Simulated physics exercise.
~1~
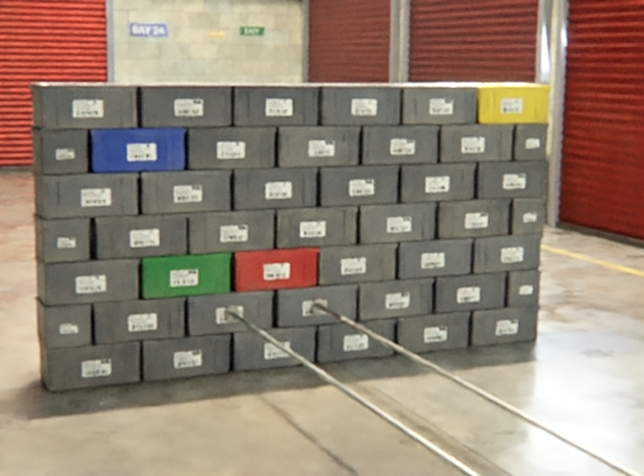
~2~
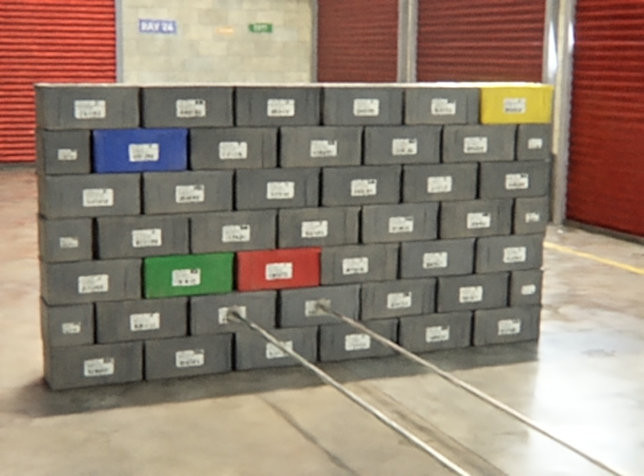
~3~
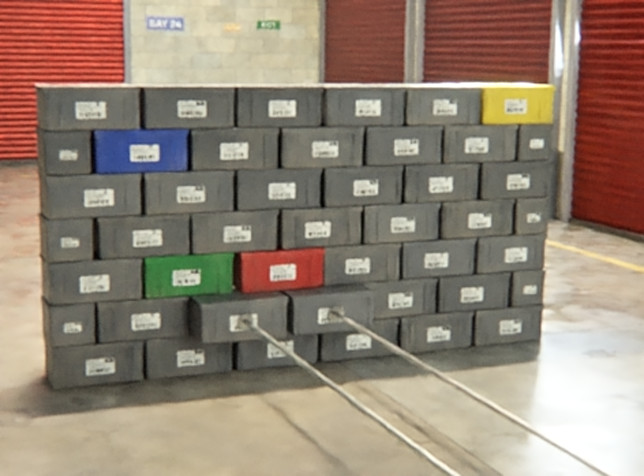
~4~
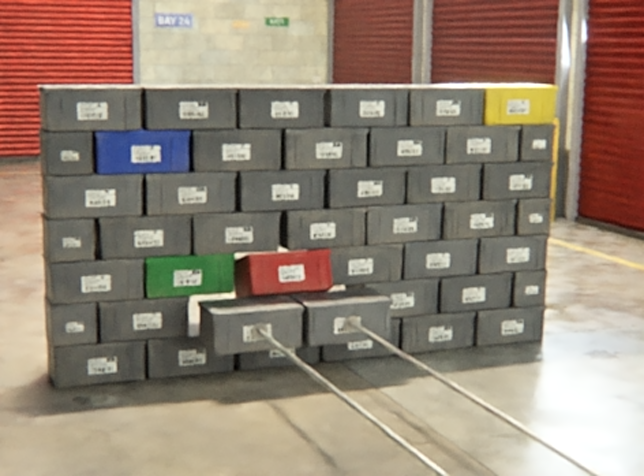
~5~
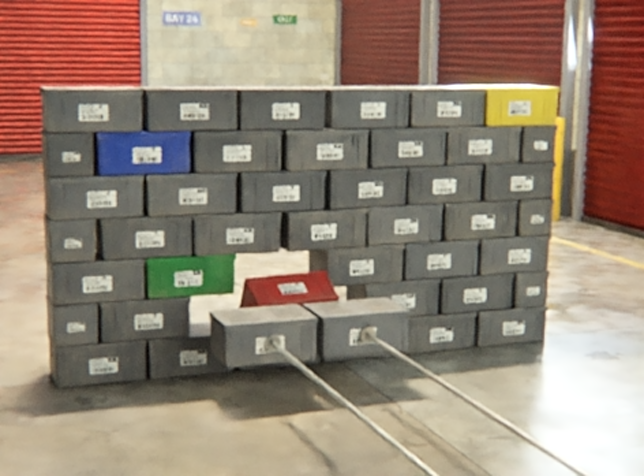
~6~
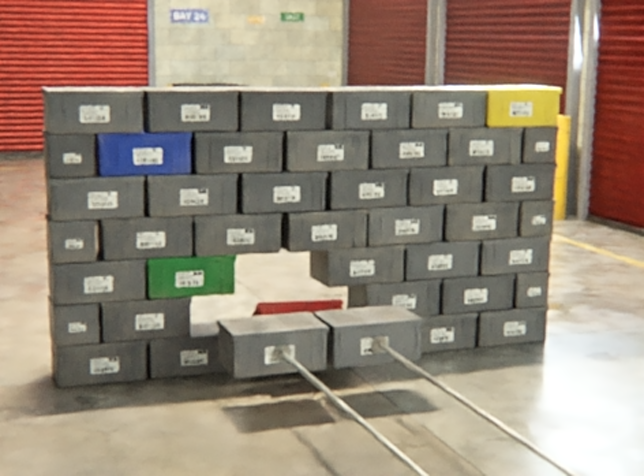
A wall of dark grey lidded totes stands on a warehouse floor, seen nearly front-on with red roller doors behind it and the view drifting slightly. A blue tote sits at upper left, a yellow one at the top right corner, and green and red ones side by side lower down. Two long metal rods pull a neighbouring pair of grey totes near the bottom straight out toward the viewer. The red tote above them tilts, tips forward and drops behind the pair, leaving a ragged gap. The rest of the wall stays standing, with green, blue and yellow still in place.
